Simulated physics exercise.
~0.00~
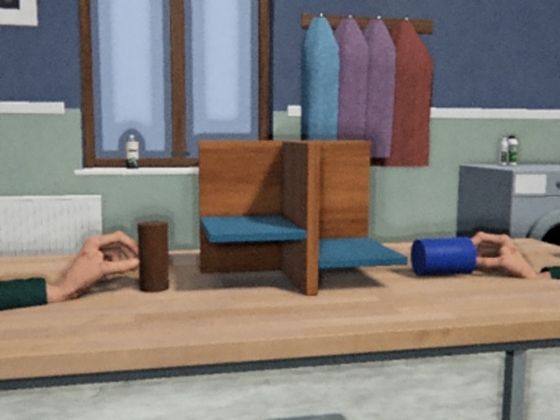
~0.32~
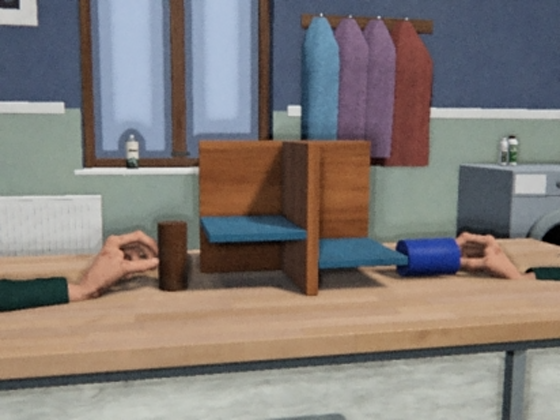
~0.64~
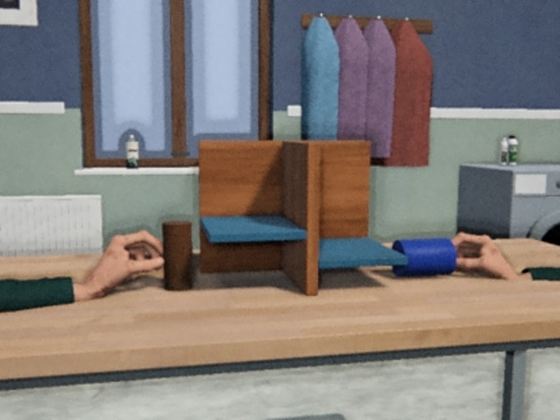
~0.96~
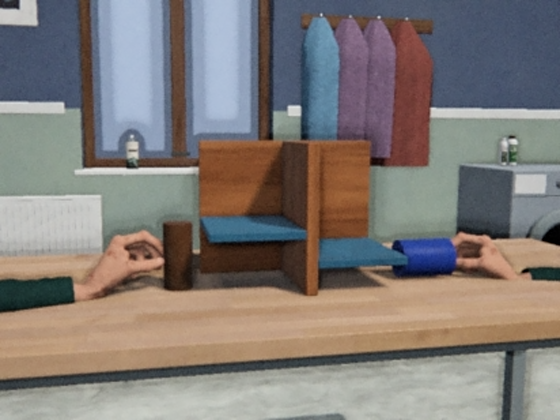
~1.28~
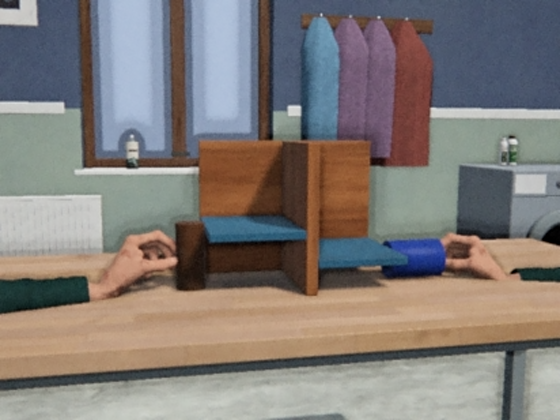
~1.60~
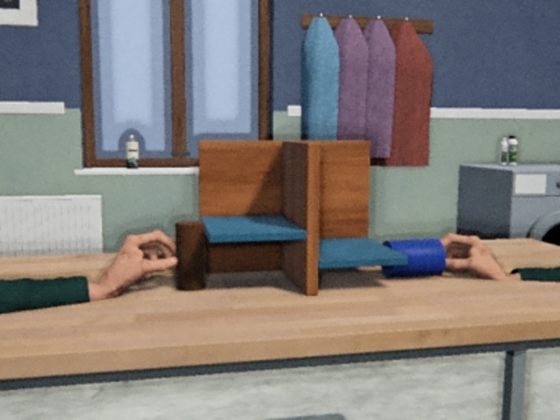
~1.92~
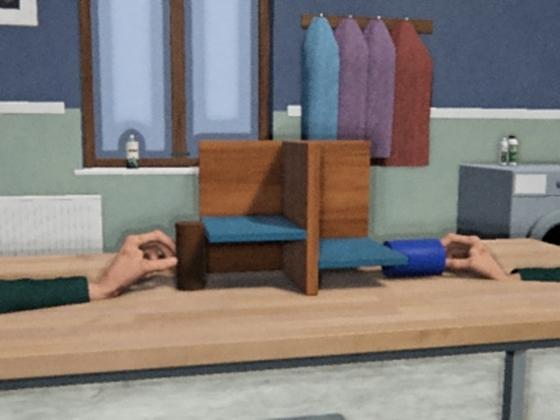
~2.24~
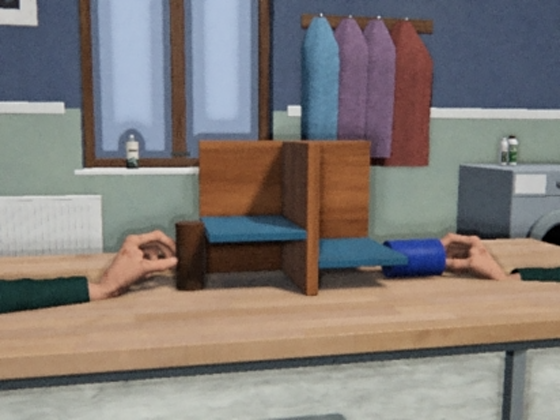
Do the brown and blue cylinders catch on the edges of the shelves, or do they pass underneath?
Both catch on the edges. The brown cylinder is stopped at the left shelf and the blue one at the right shelf, and neither passes underneath.
On a wooden table in a room with coats hanging on the wall, a small wooden rack holds a low blue shelf on each side. A hand at the left holds an upright dark brown cylinder, while a hand at the right holds a blue one lying on its side. Both hands slide their things inward toward the rack. They pause briefly just short of it, then push a little farther in. The brown cylinder stops at the edge of the left shelf and the blue one at the edge of the right shelf, and both stay there, still held.
